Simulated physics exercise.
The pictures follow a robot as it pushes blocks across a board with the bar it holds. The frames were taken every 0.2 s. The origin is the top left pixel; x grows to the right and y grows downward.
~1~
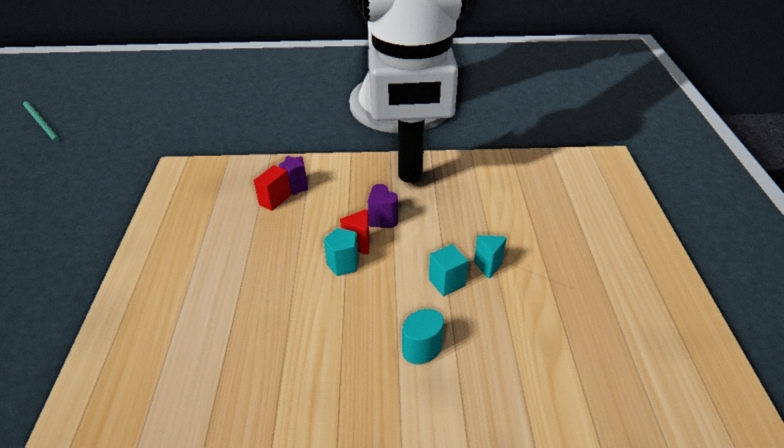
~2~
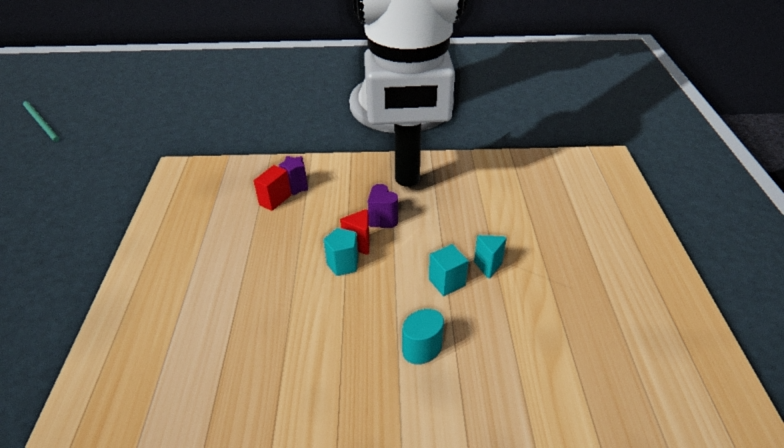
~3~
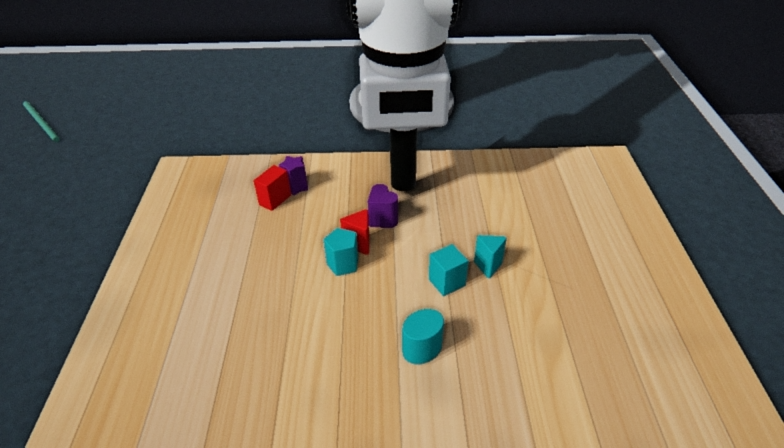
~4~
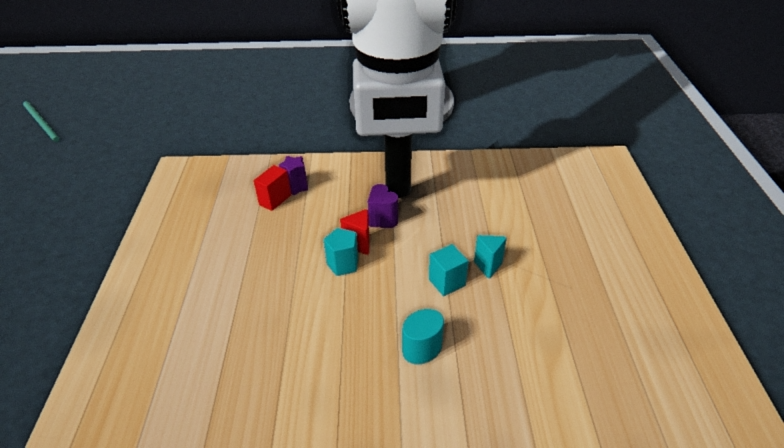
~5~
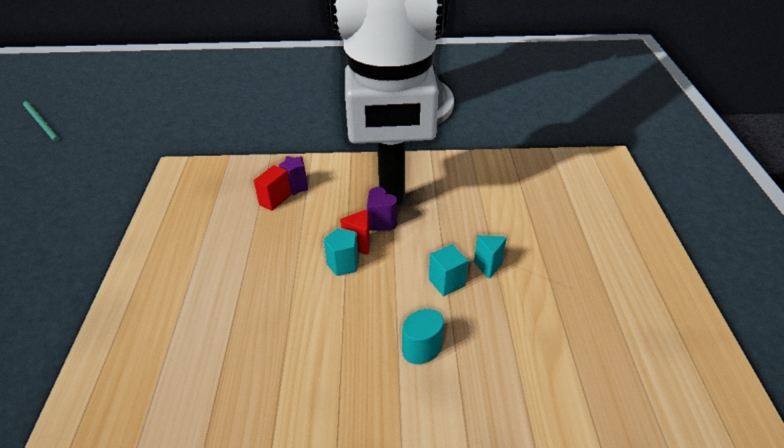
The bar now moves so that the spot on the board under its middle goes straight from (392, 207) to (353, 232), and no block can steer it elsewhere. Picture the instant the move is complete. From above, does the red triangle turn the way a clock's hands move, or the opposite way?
Its spin: Clockwise.
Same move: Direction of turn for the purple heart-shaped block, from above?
It rotates counterclockwise.
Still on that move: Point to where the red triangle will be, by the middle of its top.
Around (364, 234).
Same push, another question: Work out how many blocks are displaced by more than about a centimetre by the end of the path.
I foresee two blocks being moved.
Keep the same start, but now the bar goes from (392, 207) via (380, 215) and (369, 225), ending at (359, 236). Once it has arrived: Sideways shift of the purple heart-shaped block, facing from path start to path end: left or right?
Out to the left.
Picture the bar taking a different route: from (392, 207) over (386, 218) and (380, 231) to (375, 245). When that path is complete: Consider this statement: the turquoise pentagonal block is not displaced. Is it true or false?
False - the claim does not hold.
The first path, step by step. Halfway along, bar at (373, 210); turquoise pentagonal block at (337, 242), turned 15° clockwise; red triangle at (360, 228), turned 35° clockwise; purple heart-shaped block at (374, 211), turned 60° anticlockwise.
At the end, bar at (353, 222); turquoise pentagonal block at (337, 242), turned 15° clockwise; red triangle at (364, 234), turned 40° clockwise; purple heart-shaped block at (370, 217), turned 95° anticlockwise.
